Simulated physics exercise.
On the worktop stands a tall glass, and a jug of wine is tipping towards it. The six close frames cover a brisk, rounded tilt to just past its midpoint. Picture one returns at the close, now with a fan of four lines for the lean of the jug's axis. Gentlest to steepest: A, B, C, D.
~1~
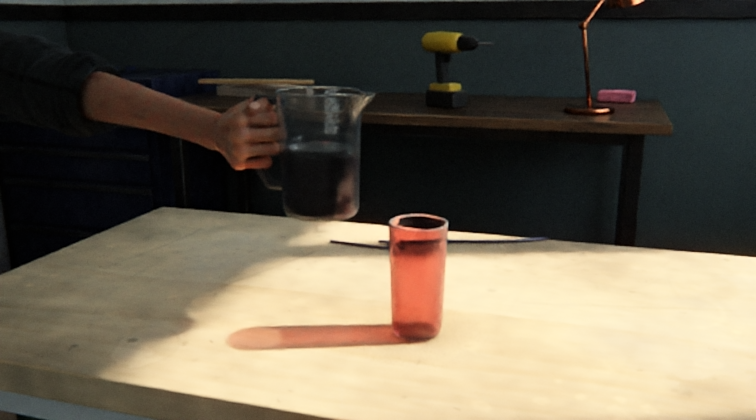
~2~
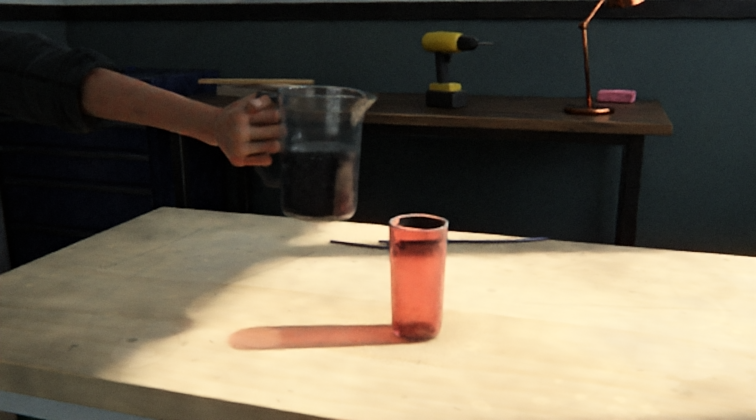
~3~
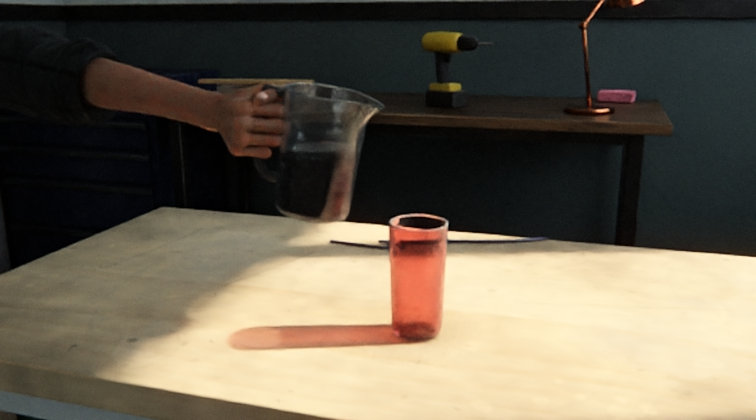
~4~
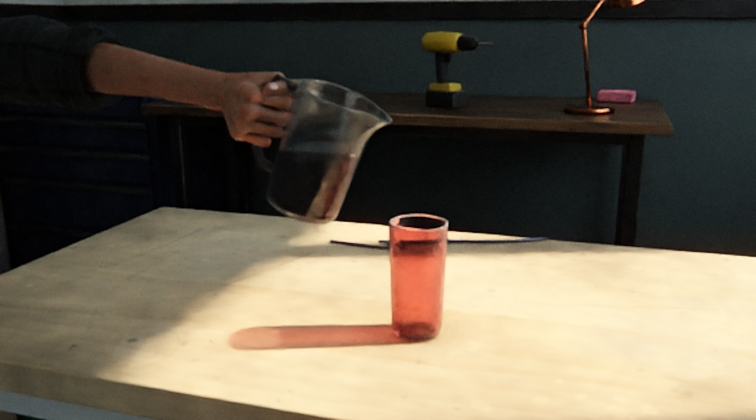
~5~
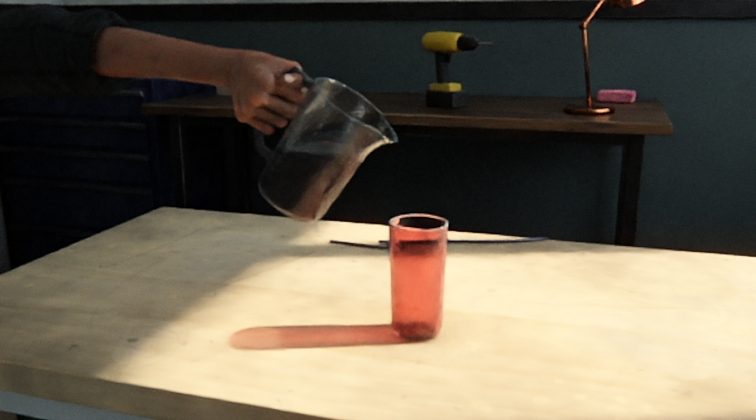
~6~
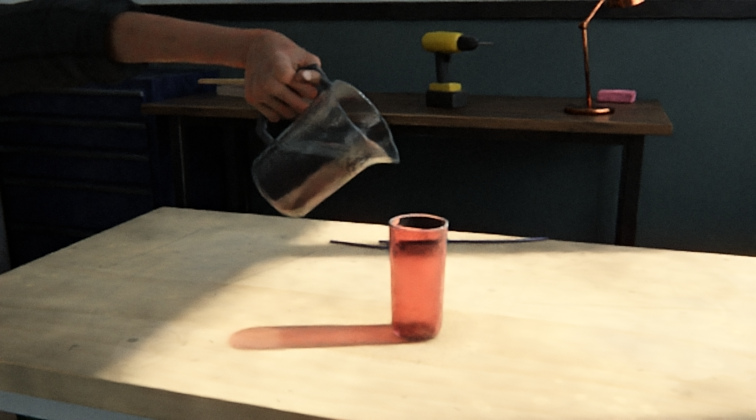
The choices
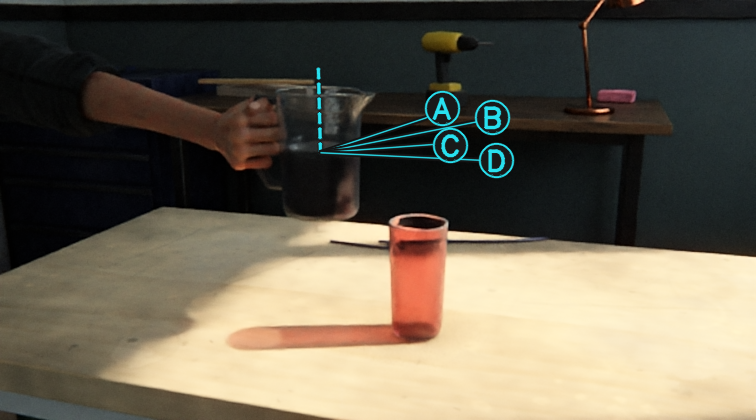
The clip shows a hand holding a clear jug of dark liquid beside and above a tall reddish glass on a sunlit worktop, then progressively tilting the jug rightward towards the glass, with no liquid leaving its lip.
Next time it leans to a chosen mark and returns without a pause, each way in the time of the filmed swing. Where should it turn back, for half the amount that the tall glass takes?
B beats the others.
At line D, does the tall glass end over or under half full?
Over half.
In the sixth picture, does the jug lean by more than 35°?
Yes, it does.
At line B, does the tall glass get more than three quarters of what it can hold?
No.
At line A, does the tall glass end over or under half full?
Under.
On the marked copy, A at (427, 117); B at (476, 121); C at (433, 144); D at (479, 160).
Choosing A, the tall glass ends with about 34 % of what it can hold.
Choosing B, the tall glass ends with about 53 % of what it can hold.
Choosing C, the tall glass ends with about 71 % of what it can hold; 3 % of the wine is spilt.
Choosing D, the tall glass ends with about 82 % of what it can hold; 8 % of the wine is spilt.
